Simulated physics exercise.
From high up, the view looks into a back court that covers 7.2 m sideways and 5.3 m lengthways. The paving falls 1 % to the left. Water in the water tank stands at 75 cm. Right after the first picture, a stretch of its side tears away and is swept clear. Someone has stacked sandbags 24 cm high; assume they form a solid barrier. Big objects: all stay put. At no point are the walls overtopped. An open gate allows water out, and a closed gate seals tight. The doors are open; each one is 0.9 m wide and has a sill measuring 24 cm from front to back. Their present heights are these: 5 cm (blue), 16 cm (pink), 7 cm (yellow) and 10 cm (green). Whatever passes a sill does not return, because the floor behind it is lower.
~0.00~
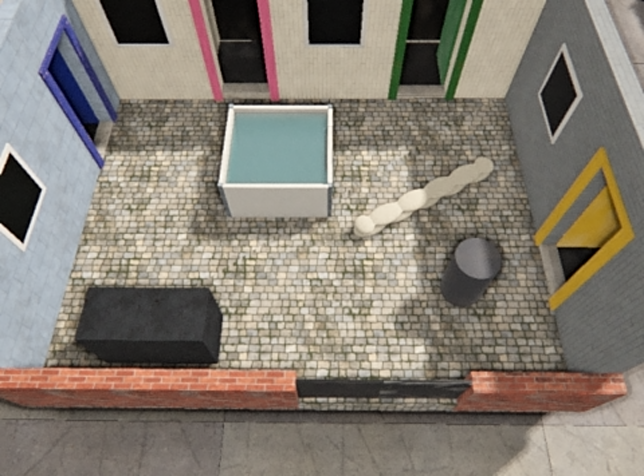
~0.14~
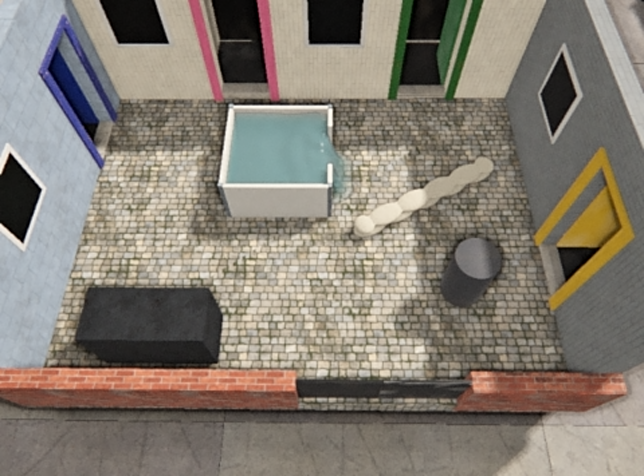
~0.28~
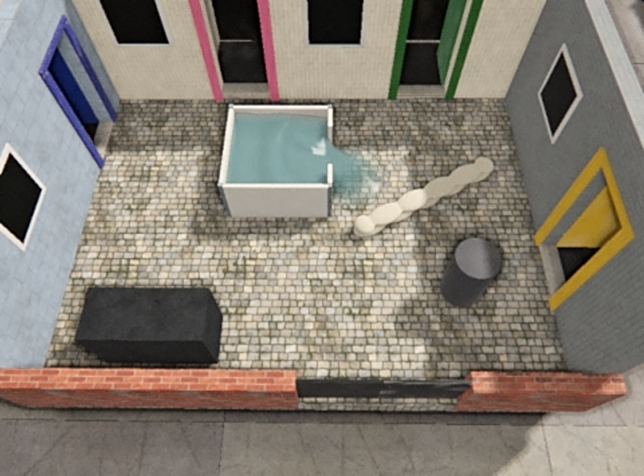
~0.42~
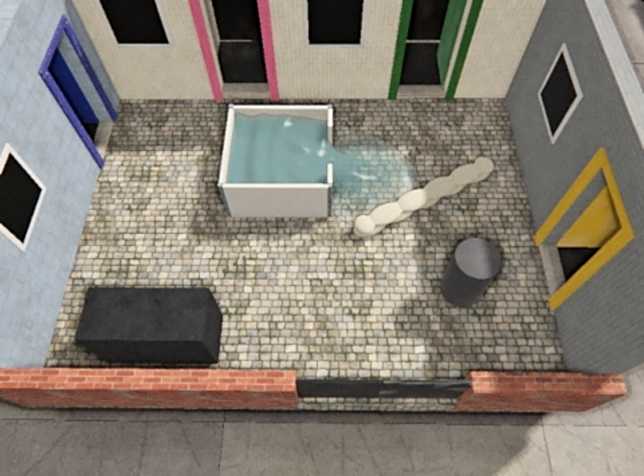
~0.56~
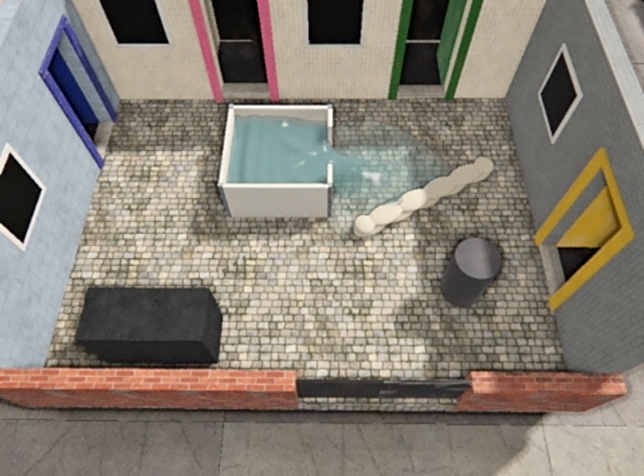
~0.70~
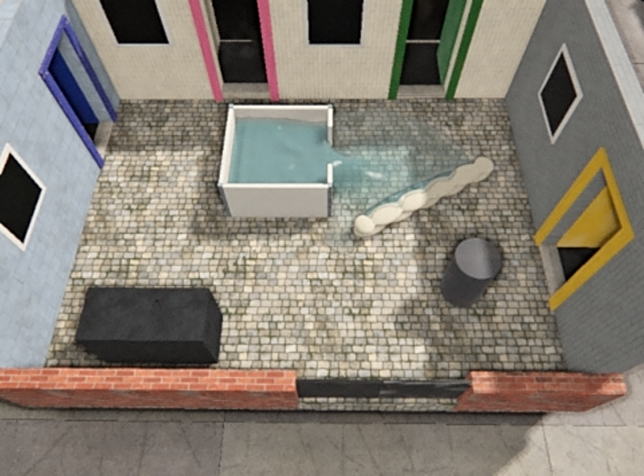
In a cobbled courtyard, water sat still in a white-walled tank until part of its right side gave way, then it poured out and spread rightward across the paving to the row of sandbags.
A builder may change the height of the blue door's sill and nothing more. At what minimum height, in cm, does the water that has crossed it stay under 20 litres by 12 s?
From about 9 cm.
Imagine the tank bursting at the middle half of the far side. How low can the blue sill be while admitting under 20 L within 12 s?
Then it needs around 14.0 cm.
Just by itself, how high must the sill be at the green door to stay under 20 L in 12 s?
Green: Roughly 14.5 cm.
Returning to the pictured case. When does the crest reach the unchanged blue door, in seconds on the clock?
Peak time: Around 6.5 s.
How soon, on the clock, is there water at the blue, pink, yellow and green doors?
Times: Blue 5.5 s, pink 4.0 s, yellow 2.8 s, green 0.9 s.
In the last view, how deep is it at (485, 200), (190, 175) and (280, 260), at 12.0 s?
Taking the spots in order: About 1, 3 and 3 centimetres.
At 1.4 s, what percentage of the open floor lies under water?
About 20 per cent.
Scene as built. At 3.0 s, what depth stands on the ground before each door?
Lab note, depth in cm: Blue 0; pink 0; yellow 4; green 17.
After 1.4 s water covers 20 % of the floor, deepest (33 cm) near (386, 206); it has not reached the blue door.
After 3.0 s water covers 25 % of the floor, deepest (30 cm) near (477, 101); it has not reached the blue door.
After 12.0 s water covers 90 % of the floor, deepest (12 cm) near (68, 286); 9 cm at the blue door, 88 litres in over its 5 cm sill.
At the blue door as built, the water arrived by 5.3 s and peaked near 11 cm at 6.4 s.
Run again over the same 12 s with other heights there, 37 litres in over 7.5 cm, 9 litres over 10 cm. The limit of 20 litres is kept from about 9 cm up.
